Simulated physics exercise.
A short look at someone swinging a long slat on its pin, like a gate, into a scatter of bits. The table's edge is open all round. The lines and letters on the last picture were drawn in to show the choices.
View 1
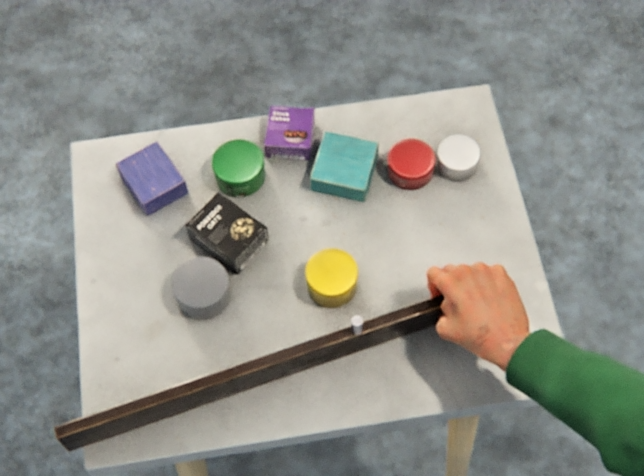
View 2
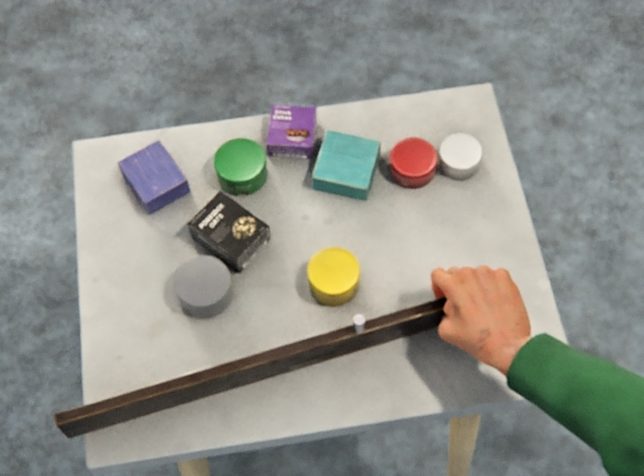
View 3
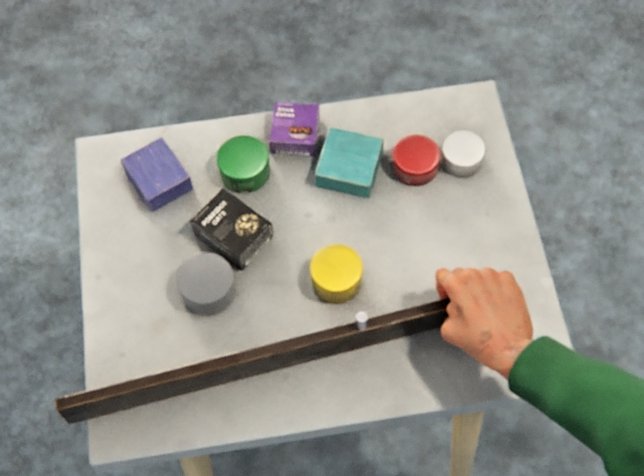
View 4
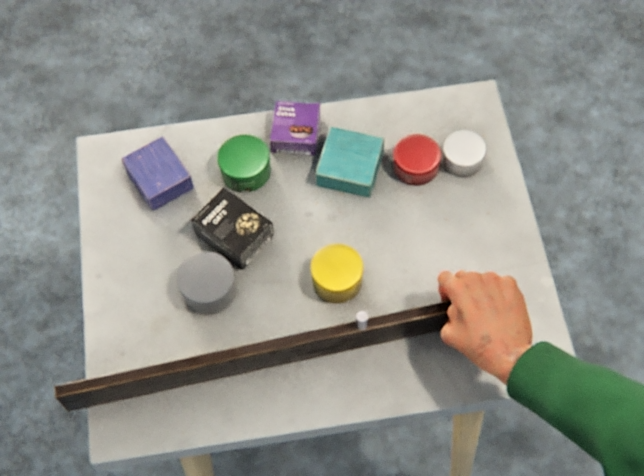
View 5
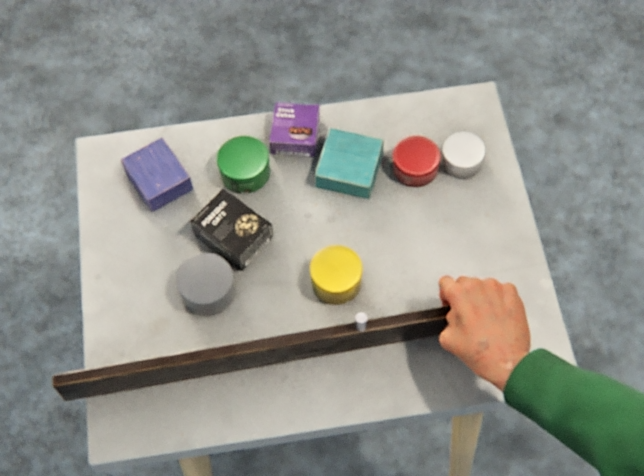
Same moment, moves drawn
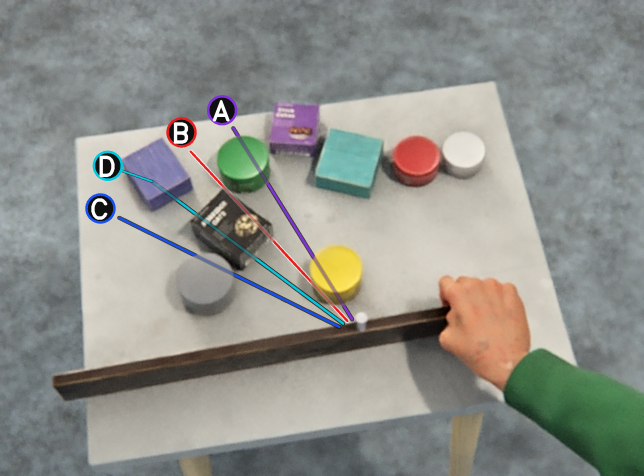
Long dark slat pivoting slowly on its pin, its left end swinging slightly upward toward scattered pots and boxes as a hand grips the right end.
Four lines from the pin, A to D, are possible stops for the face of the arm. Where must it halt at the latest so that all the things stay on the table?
Up to line B.
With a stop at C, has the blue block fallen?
No.
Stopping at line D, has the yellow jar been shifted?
By then, no.
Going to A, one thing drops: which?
It is the blue block.
On the marked copy, A at (289, 219); B at (265, 233); C at (226, 271); D at (244, 250).
Following B. Soon after the start, arm (207, 298); grey pot (208, 277); purple packet (295, 130).
Later, arm (233, 247); purple packet (299, 126); green jar (249, 140).
In the end, arm (262, 220); blue block (190, 125); green jar (250, 124); nothing has fallen.
As for the rest, A drops the blue block; C is safe but short; D is safe but short.
